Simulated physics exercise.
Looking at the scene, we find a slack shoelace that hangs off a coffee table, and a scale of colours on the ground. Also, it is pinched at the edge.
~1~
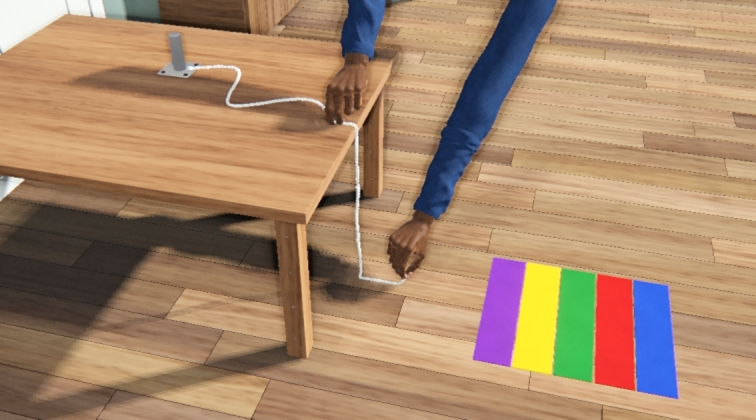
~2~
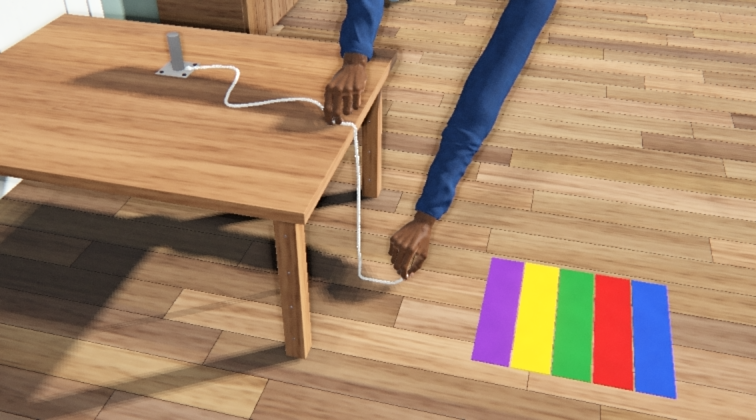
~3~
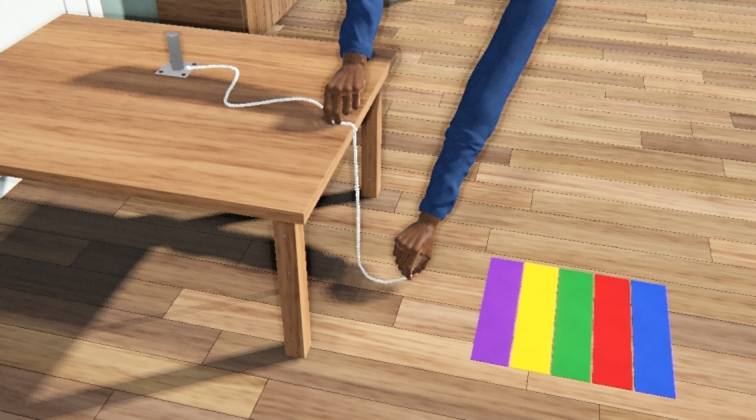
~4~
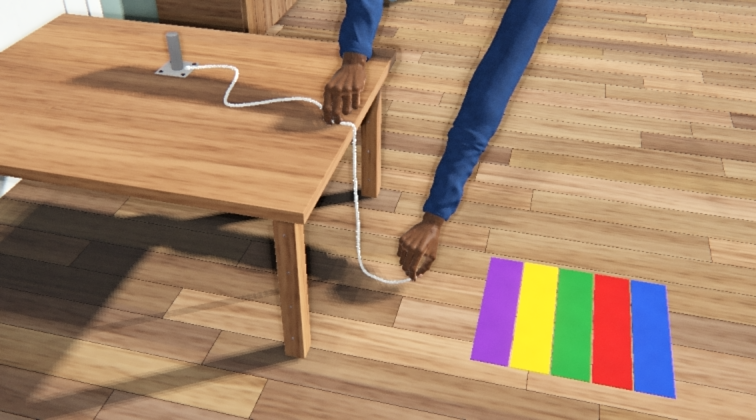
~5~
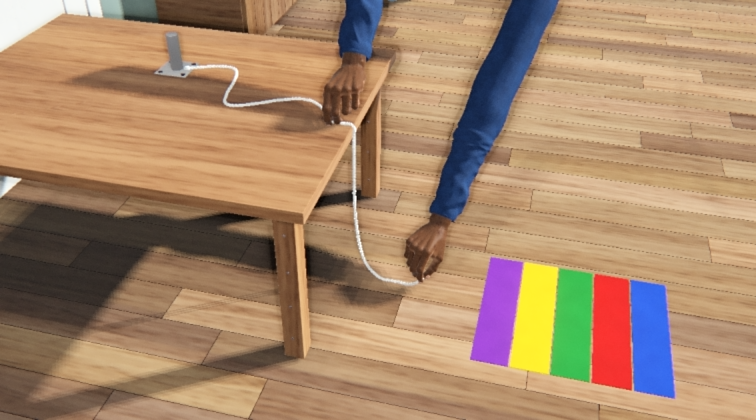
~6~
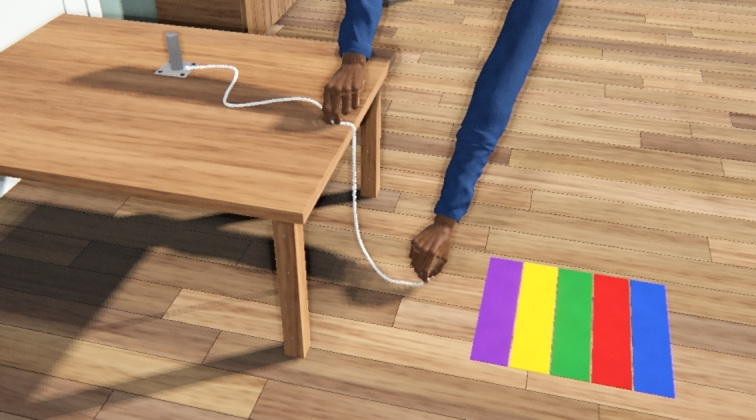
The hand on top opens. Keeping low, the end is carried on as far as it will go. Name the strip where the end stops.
Red.
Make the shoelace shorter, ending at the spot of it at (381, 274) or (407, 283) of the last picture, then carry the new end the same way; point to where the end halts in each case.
First (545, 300), then (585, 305).
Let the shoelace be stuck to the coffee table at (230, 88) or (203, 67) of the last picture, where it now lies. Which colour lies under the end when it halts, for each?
Try 1: Green; try 2: Red.
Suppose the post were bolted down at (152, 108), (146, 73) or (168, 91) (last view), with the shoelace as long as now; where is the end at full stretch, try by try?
Going through them in sequence: (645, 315), (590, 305) and finally (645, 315).
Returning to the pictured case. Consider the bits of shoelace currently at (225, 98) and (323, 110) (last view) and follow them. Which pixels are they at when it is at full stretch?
The first one ends up at (282, 93) and the second one at (388, 136).
Soon after, end near (542, 298); over yellow.
After that, end near (590, 307); over green.
At the stop, end near (619, 312); over red. It gets as far as the red strip.
